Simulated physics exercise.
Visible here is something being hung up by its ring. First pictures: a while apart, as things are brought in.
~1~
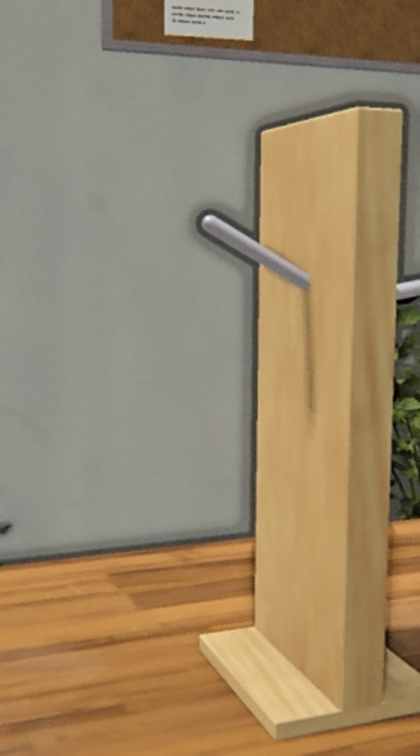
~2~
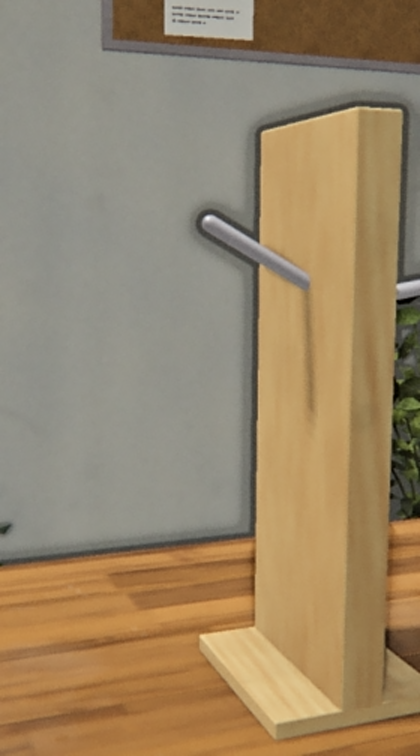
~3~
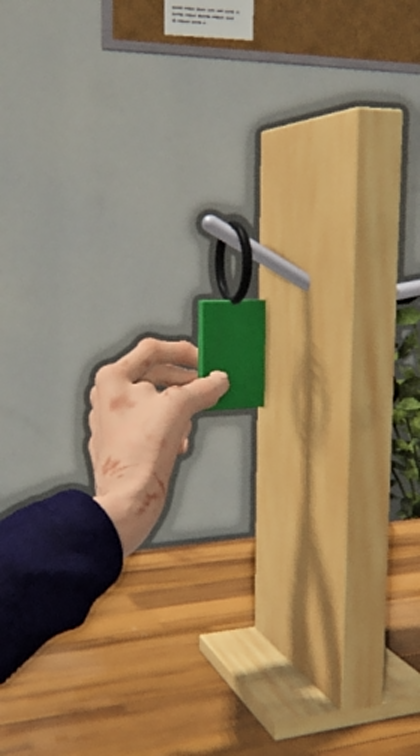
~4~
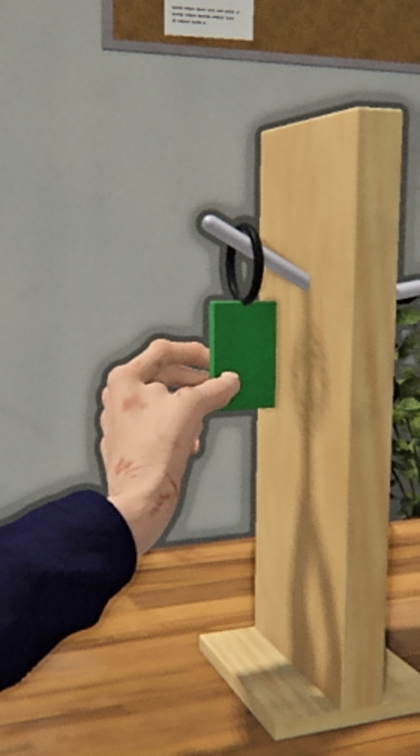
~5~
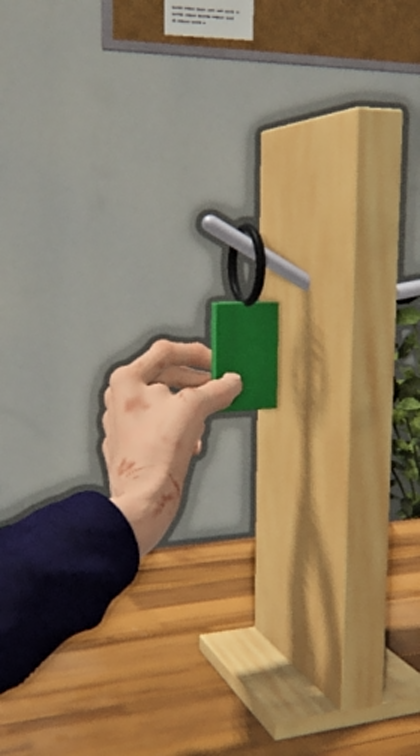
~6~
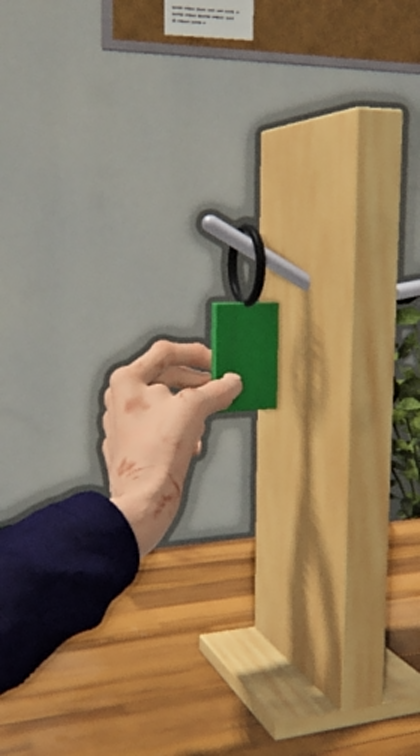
A hand brings a green tag in by its black ring onto the stand's peg, still holding it.
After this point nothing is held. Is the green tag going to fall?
No, it stays up.
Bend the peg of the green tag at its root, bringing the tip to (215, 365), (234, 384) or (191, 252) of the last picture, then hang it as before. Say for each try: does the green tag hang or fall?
Well, try one it tumbles away, try two it tumbles away, and try three it keeps its place.
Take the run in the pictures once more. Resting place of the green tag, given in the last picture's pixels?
End position, centre: Approx. (272, 346).
Then, 0.12 s on from there, green tag turned 17° from its first pose near (259, 336).
In the end, the green tag stays on its peg, near (272, 346).
